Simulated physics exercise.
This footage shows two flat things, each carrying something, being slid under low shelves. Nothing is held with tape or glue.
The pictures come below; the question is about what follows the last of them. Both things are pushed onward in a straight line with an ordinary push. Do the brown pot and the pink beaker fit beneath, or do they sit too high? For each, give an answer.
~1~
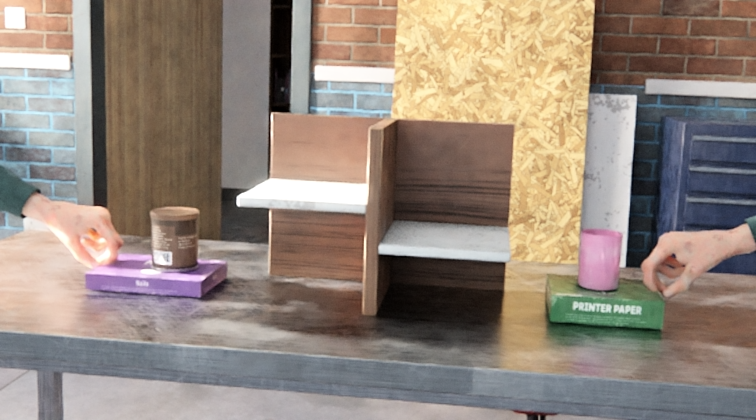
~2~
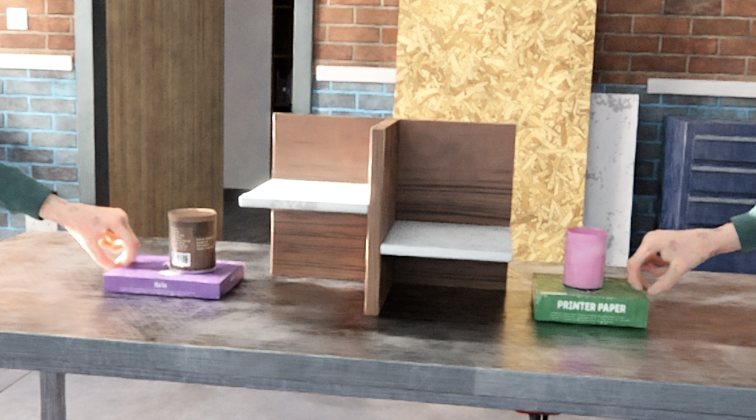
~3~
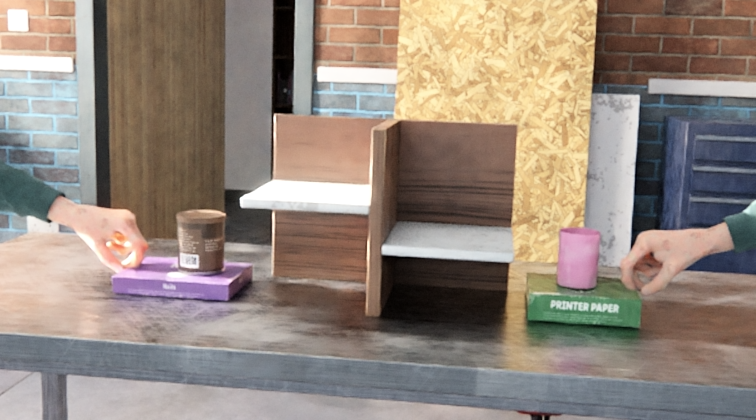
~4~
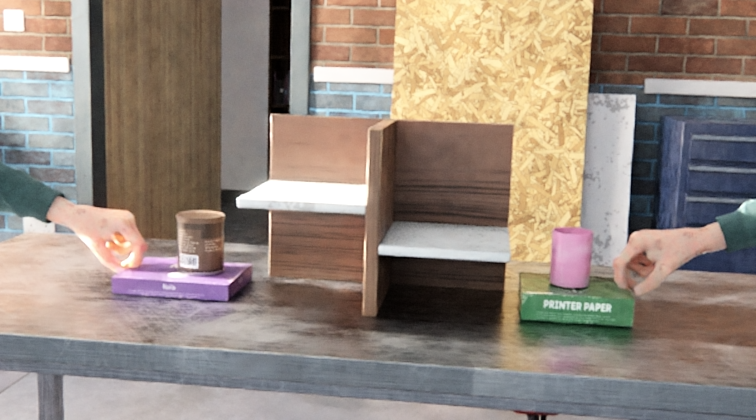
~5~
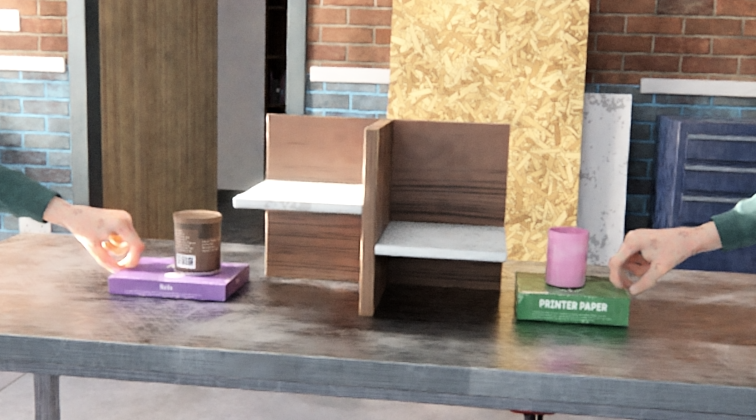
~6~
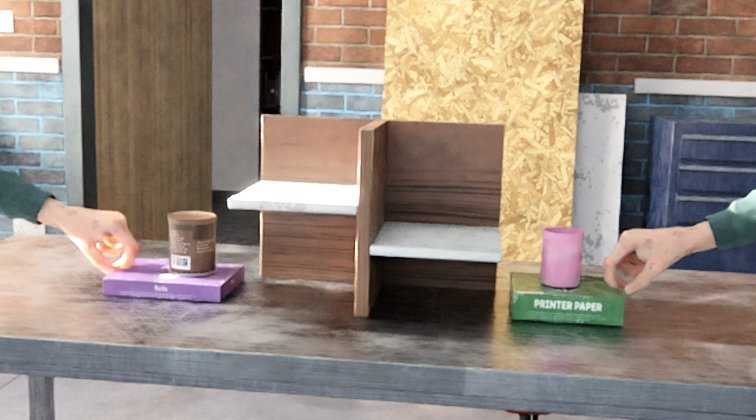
Each in turn: The brown pot fits beneath, the pink beaker sits too high and is scraped off.
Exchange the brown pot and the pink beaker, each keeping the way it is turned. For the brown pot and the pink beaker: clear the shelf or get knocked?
The brown pot hits the shelf, while the pink beaker goes under.
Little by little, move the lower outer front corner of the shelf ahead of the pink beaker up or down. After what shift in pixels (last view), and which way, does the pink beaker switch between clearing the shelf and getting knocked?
It would take a shift of about 24 pixels, up.
Then, 1.08 s past the last view, brown pot riding along near (260, 248); pink beaker pushed back on its carrier near (521, 255).
Then, 1.90 s past the last view, brown pot riding along near (319, 251); pink beaker leaning 20° off how it started near (520, 255).
Then, 2.12 s past the last view, brown pot riding along near (319, 251); pink beaker leaning 56° off how it started near (532, 279).
Finally, the brown pot passes below, near (319, 251); the pink beaker is knocked back, near (555, 291).
